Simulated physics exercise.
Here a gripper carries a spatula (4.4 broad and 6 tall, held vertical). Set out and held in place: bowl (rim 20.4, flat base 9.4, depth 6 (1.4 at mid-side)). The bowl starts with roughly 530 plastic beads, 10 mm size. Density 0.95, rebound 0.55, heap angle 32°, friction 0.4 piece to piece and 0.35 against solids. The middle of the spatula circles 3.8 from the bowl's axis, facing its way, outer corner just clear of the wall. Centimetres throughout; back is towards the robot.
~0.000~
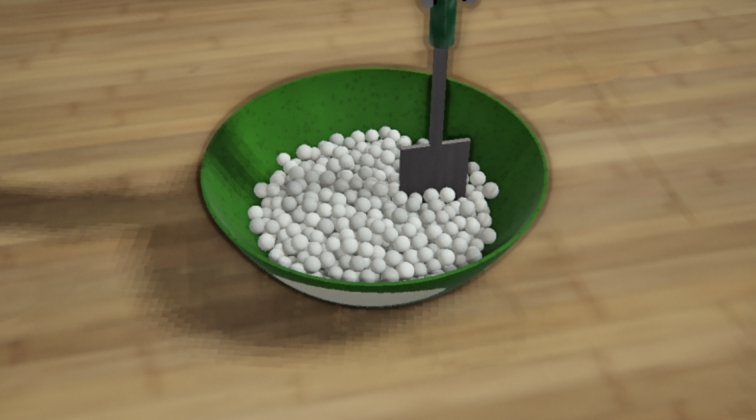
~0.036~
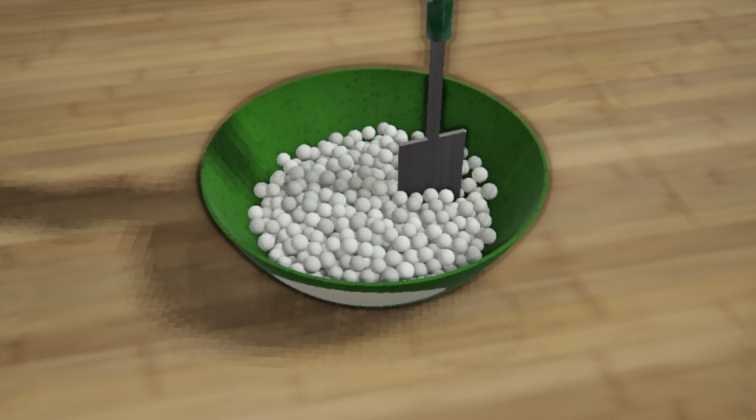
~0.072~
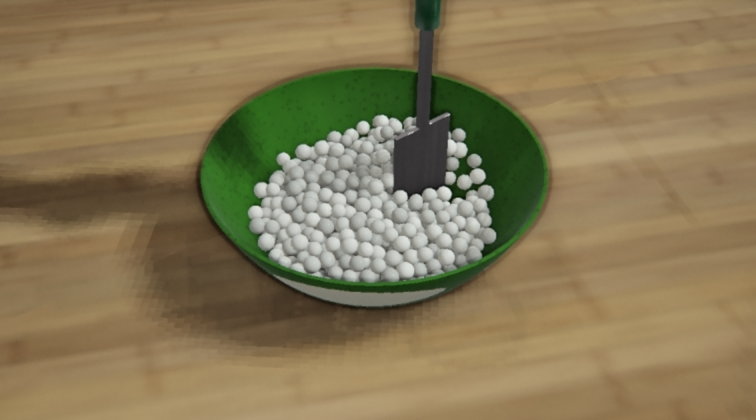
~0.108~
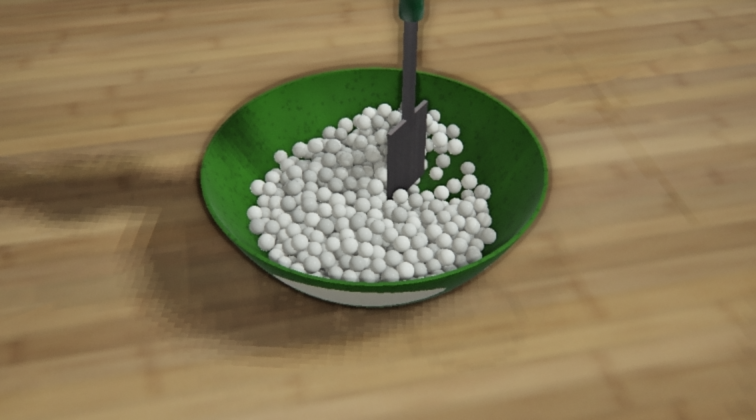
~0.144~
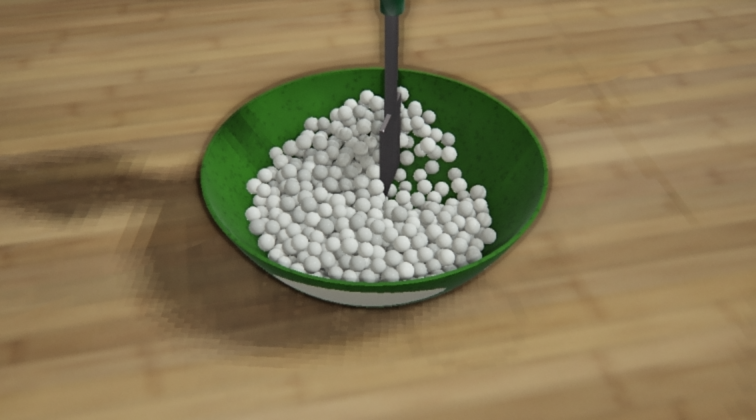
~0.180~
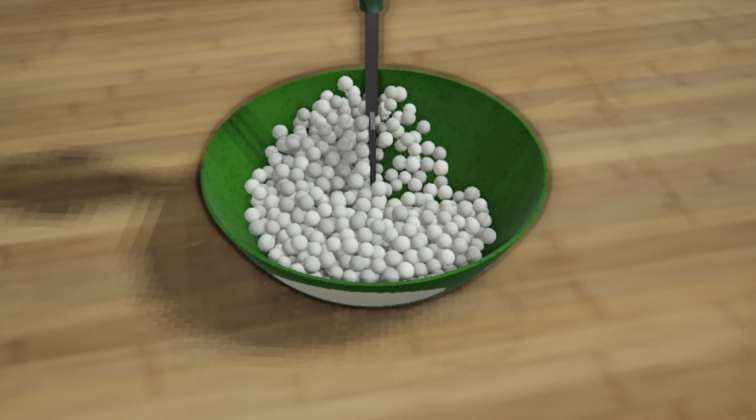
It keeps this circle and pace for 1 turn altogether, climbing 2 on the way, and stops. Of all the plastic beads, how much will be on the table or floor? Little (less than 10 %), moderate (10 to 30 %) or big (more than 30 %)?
On the table or floor the share is little, less than 10 %.
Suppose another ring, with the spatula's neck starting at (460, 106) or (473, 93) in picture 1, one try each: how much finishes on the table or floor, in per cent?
Some 0 and 0 per cent.
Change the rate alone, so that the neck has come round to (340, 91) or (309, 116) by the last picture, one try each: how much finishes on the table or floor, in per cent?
Some 0 and 15 per cent.
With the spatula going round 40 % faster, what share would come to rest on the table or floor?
In that case some 0 per cent.
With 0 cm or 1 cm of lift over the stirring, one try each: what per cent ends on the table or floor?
Some 0 and 0 per cent.
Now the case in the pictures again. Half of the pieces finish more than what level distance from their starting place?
About 4 cm.
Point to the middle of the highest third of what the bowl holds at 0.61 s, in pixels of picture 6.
At about (432, 238).
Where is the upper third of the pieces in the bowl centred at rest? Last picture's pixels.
Near (405, 215).
After 0.39 s, 188° round, highest piece 7 above the table; 530 in the bowl.
After 0.61 s, 296° round, highest piece 6 above the table; 530 in the bowl.
After 0.91 s, 0° round, highest piece 5 above the table; 530 in the bowl.
After 1.61 s, 0° round, highest piece 5 above the table; 530 in the bowl.
In the end, 530 in the bowl. That is 0 % on the table or floor.
